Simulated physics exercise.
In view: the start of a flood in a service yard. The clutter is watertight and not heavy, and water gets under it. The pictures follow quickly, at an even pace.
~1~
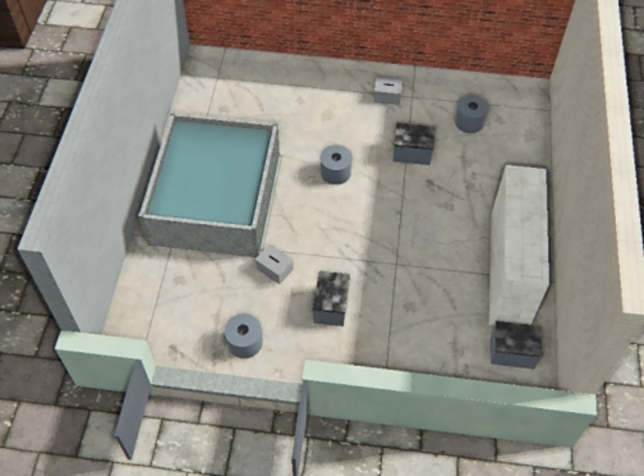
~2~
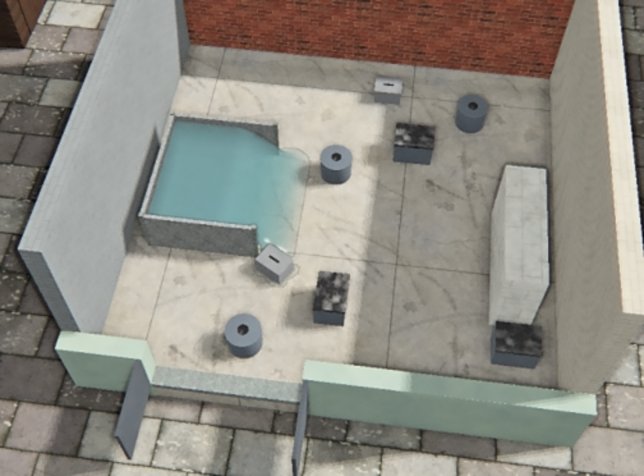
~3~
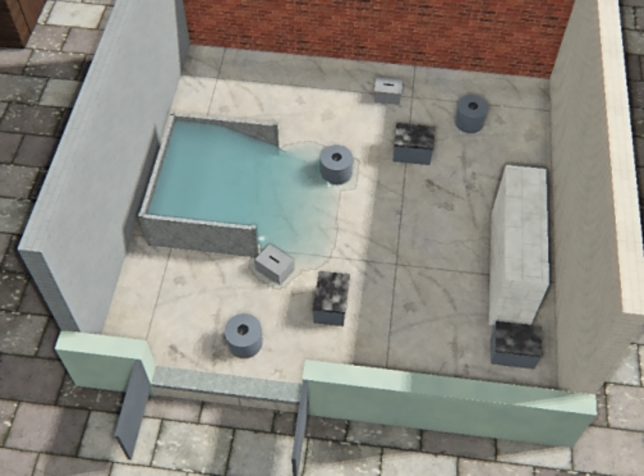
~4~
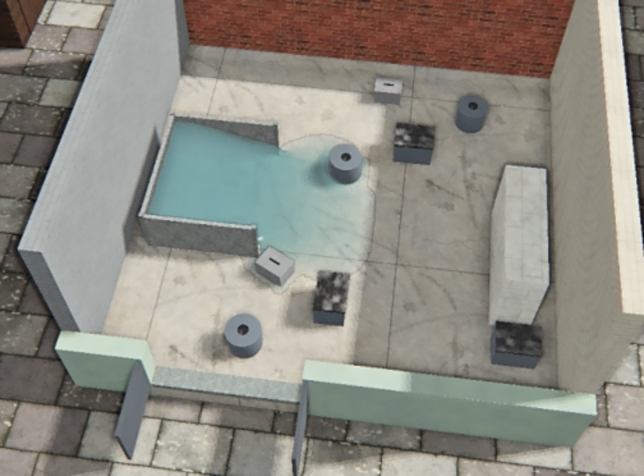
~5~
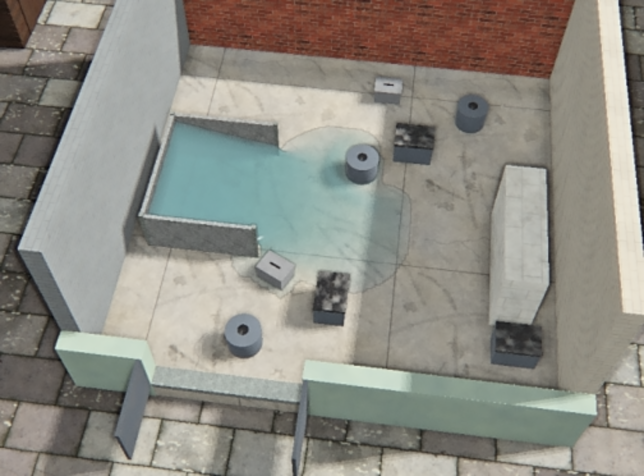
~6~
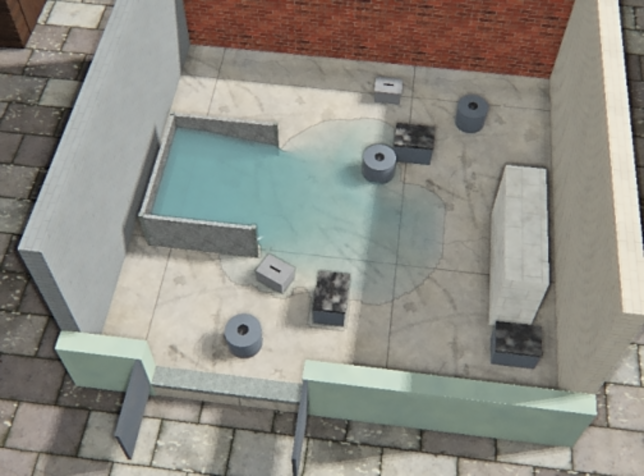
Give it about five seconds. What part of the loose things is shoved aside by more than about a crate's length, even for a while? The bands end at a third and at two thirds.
Share: From one to two thirds.
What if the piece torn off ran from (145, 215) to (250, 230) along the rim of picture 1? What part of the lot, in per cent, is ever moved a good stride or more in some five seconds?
Some 10 per cent.
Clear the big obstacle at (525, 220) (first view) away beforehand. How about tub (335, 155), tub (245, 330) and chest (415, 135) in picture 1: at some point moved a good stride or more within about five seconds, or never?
One after the other: Swept aside, not that far, yes.
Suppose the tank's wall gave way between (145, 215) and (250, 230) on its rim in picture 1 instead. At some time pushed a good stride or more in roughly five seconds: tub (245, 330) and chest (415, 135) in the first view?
As listed: Pushed that far, never so far.
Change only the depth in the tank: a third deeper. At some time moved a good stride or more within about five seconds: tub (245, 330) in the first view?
Answer: No.
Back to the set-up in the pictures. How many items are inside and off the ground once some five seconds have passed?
It comes to 3.
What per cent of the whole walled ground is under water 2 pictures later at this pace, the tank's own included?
About 35 per cent.
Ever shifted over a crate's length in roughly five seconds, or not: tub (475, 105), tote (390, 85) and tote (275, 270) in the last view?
As listed: Yes, short of that, short of that.
A moment on, 1 of 8 are well off their spots; 0 afloat.
Next, 2 of 8 are well off their spots; 1 afloat.
Later, 3 of 8 are well off their spots; 4 afloat.
In the end, 3 of 8 are well off their spots, and 3 have been at some point; 3 afloat.
